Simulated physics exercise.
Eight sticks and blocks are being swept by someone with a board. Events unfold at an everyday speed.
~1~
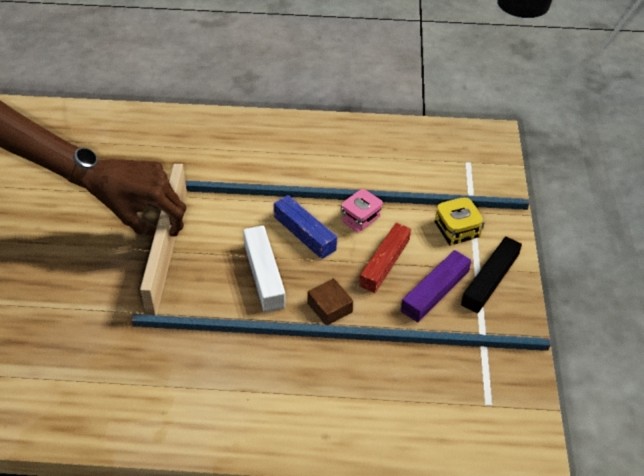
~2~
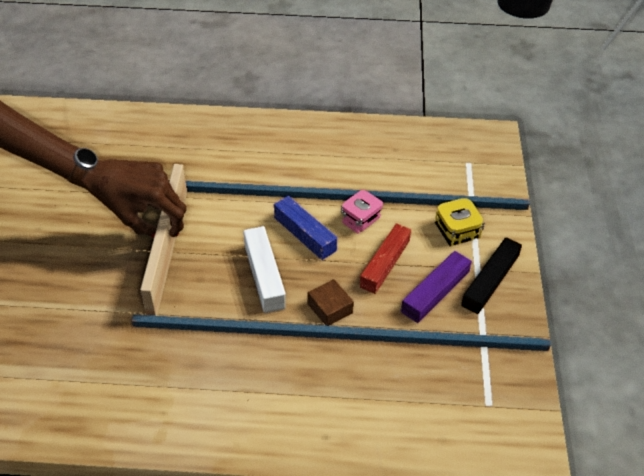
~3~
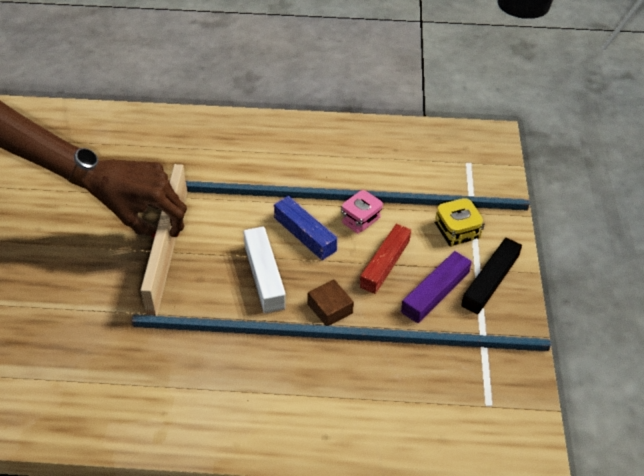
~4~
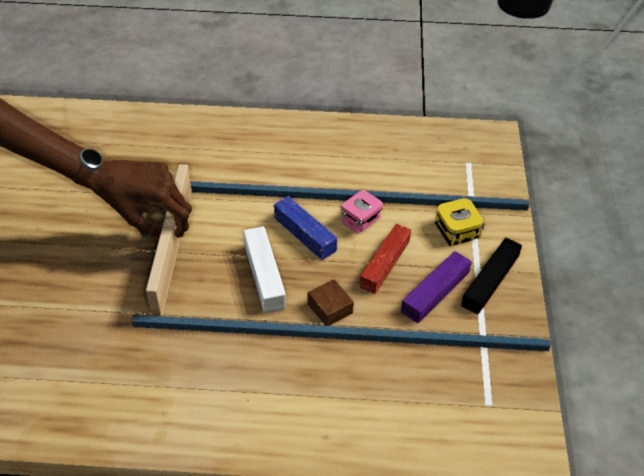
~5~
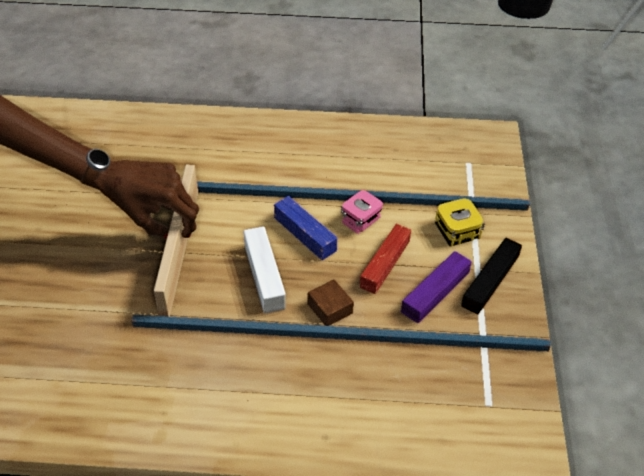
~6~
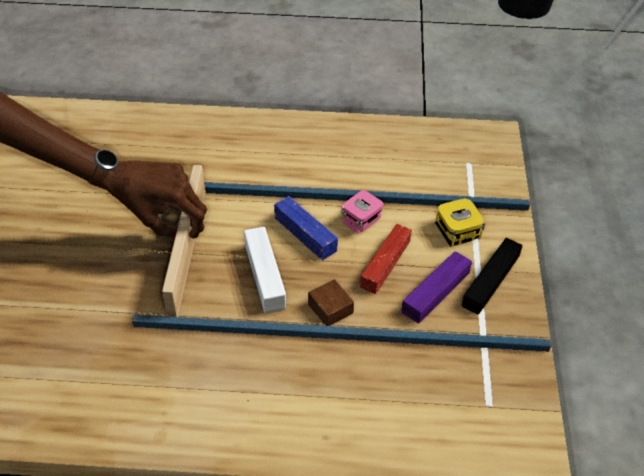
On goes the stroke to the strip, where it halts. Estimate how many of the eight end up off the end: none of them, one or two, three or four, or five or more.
Honestly, a fair few fall - three or four of them.
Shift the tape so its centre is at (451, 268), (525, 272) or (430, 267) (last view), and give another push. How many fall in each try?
It would be 1, then 7, then 0.
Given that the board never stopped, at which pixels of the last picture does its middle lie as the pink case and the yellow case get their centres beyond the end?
The middle is at (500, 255) when it's the pink case, and at (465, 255) when it's the yellow case.
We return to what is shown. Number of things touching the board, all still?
At rest, 2 are in contact.
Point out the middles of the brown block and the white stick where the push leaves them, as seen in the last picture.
The brown block finishes at (523, 322); the white stick finishes at (492, 283).
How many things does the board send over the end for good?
Count of fallen: 3.
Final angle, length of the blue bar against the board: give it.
Roughly 25 degrees.
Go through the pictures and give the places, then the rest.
Black stick (492, 274); yellow case (459, 221); purple stick (437, 285); board (165, 237); tape (477, 269), in the first frame.
Yellow case (459, 222); pink case (362, 212), in the second frame.
Purple stick (437, 286); blue bar (305, 228), in the third frame.
Black stick (492, 275); red bar (386, 258), in the fourth frame.
Yellow case (459, 222); board (178, 238), in the fifth frame.
Black stick (493, 275); yellow case (459, 223); purple stick (437, 286); board (186, 239); tape (478, 269), in the sixth frame.
Soon after, none off yet; black stick at rest near (493, 275); yellow case at rest near (459, 223); purple stick at rest near (437, 286).
Then, none off yet; black stick at rest near (493, 275); yellow case at rest near (459, 223); purple stick moving near (442, 286).
Further on, none off yet; black stick moved a little near (531, 281); yellow case moved about its own width near (506, 228); purple stick moved about its own width near (507, 294).
At rest, the number that fall off is three or four; fallen, purple stick, yellow case and black stick.
